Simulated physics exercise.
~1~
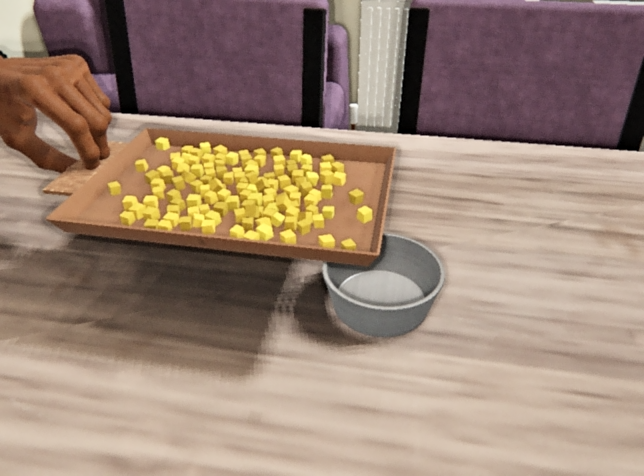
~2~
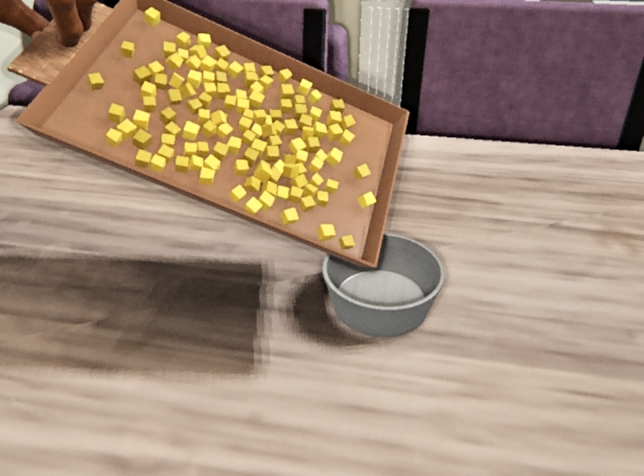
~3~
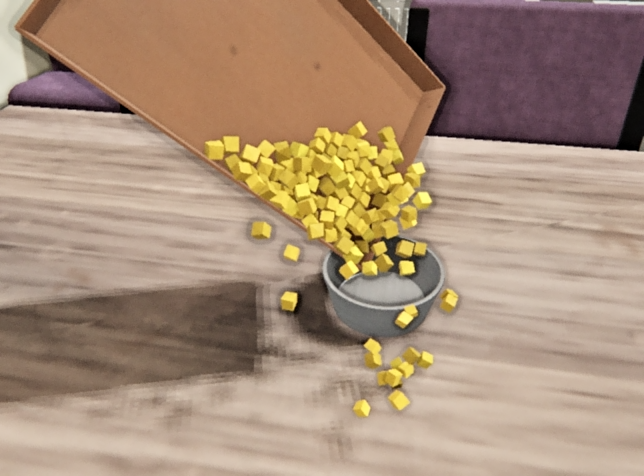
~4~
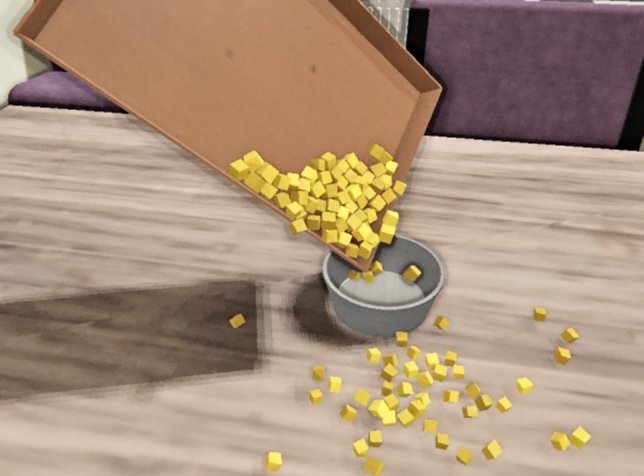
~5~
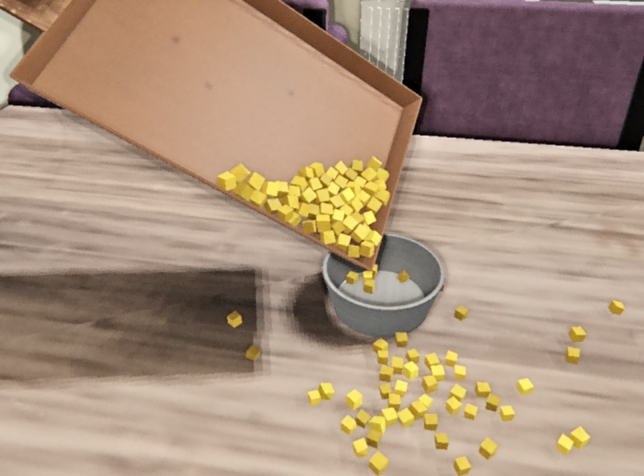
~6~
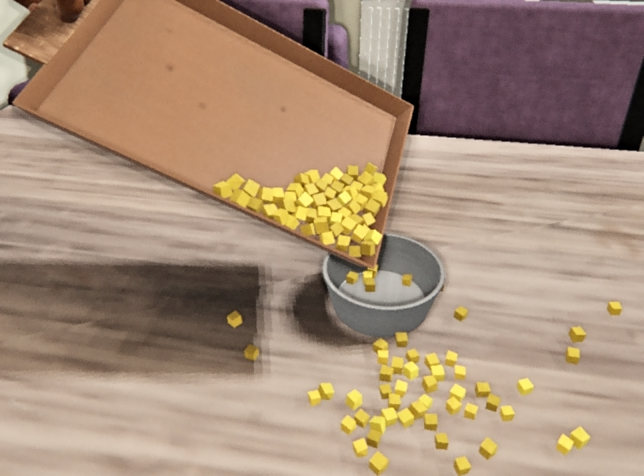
In this clip, a hand tips a brown tray of yellow cheese cubes steeply toward a small grey dish, and many spill past it across the table. The tray then tilts partway back, leaving many cubes bunched in its lower corner and only a few in the dish.
